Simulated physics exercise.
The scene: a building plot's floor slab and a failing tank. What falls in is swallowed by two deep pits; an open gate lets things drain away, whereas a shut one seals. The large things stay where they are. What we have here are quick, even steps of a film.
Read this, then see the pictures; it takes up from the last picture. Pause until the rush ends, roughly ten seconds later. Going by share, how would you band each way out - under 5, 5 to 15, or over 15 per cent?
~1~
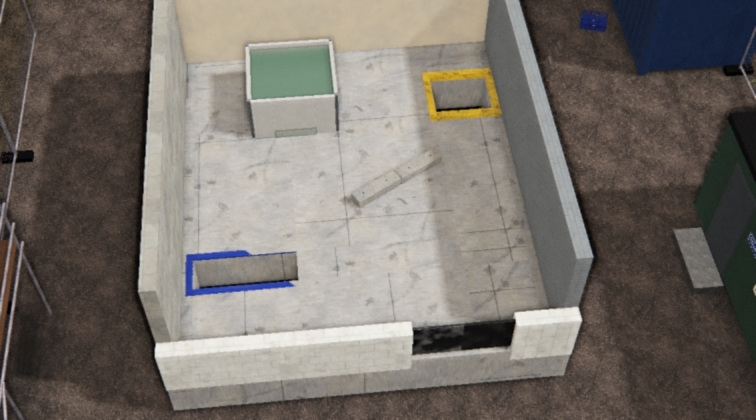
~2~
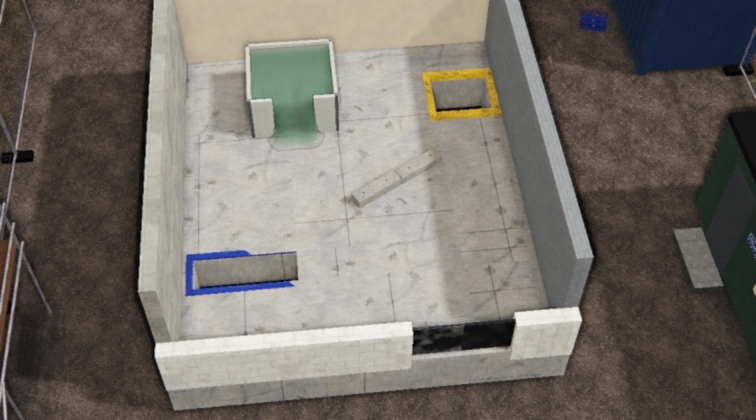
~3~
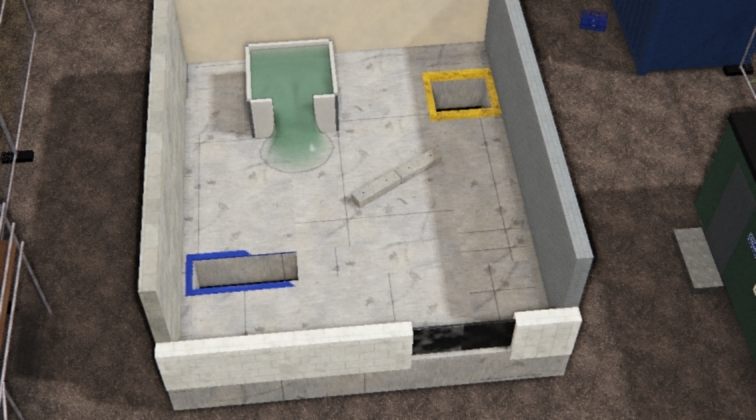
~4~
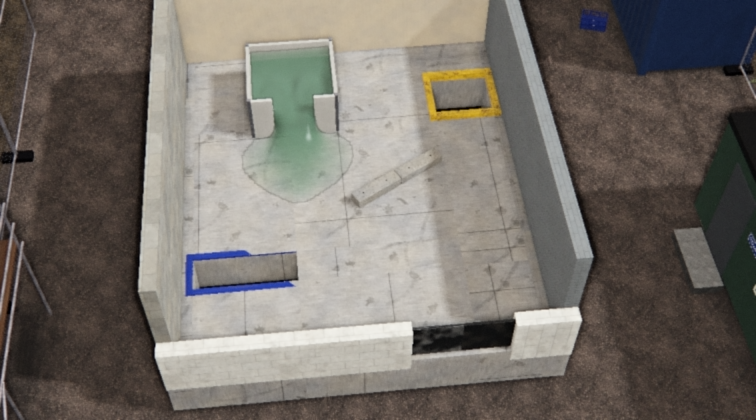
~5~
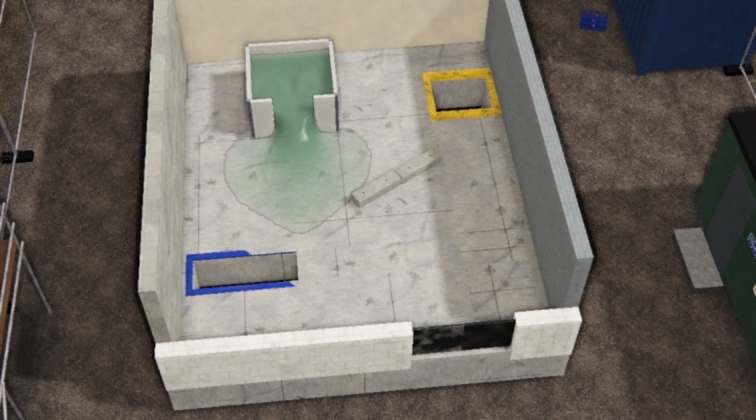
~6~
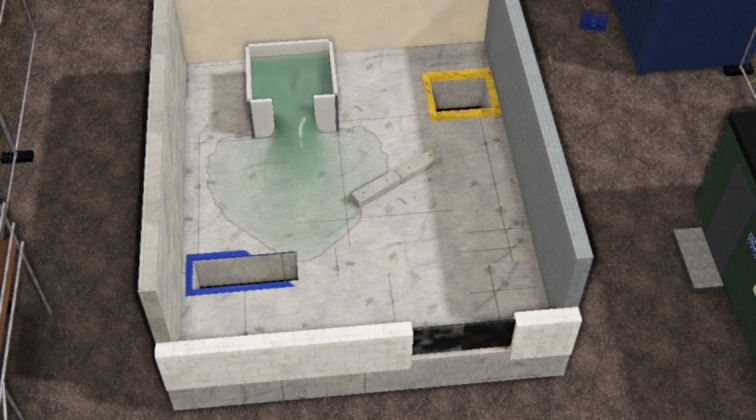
The gate drains a share short of five per cent, the yellow pit drains a share short of five per cent, the blue pit drains a share exceeding fifteen per cent.
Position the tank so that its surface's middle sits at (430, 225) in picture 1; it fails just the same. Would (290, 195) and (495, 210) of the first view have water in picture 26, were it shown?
Untouched, soaked.
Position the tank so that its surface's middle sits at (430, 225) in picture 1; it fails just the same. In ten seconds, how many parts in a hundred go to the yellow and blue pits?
Approximate tally in per cent: Yellow pit 4, blue pit 35.
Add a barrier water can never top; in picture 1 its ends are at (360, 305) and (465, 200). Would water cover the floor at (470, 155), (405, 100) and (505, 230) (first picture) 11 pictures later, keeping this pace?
Point by point: First spared, next spared, last spared.
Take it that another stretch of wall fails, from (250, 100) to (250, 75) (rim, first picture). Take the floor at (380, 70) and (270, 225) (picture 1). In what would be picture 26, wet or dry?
Result, point by point: Inundated; inundated.
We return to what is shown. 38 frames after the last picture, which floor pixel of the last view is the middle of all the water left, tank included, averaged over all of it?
I'd say around (341, 208).
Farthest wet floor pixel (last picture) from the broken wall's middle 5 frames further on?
Somewhere about (365, 351).
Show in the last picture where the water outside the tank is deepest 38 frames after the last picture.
Somewhere around (181, 368).
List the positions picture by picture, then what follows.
The water tank at (291, 73) is whole and still, in the first frame.
Water pours out at (295, 119) and has run to (319, 140), in the second frame.
Water pours out at (295, 121) and has run to (289, 170), in the third frame.
The front is at (307, 197), out from the gap at (295, 122), in the fourth frame.
Water pours out at (295, 122) and has run to (310, 227), in the fifth frame.
The front is at (298, 256), out from the gap at (295, 122), in the sixth frame.
A moment on, water covers 35 % of the floor; the gate 0 %, the yellow pit 0 %, the blue pit 6 %.
Next, water covers 45 % of the floor; the gate 0 %, the yellow pit 0 %, the blue pit 15 %.
Then, water covers 55 % of the floor; the gate 0 %, the yellow pit 0 %, the blue pit 24 %.
Later, water covers 70 % of the floor; the gate 0 %, the yellow pit 0 %, the blue pit 38 %.
In the end, water covers 70 % of the floor; the gate 0 %, the yellow pit 0 %, the blue pit 51 %.
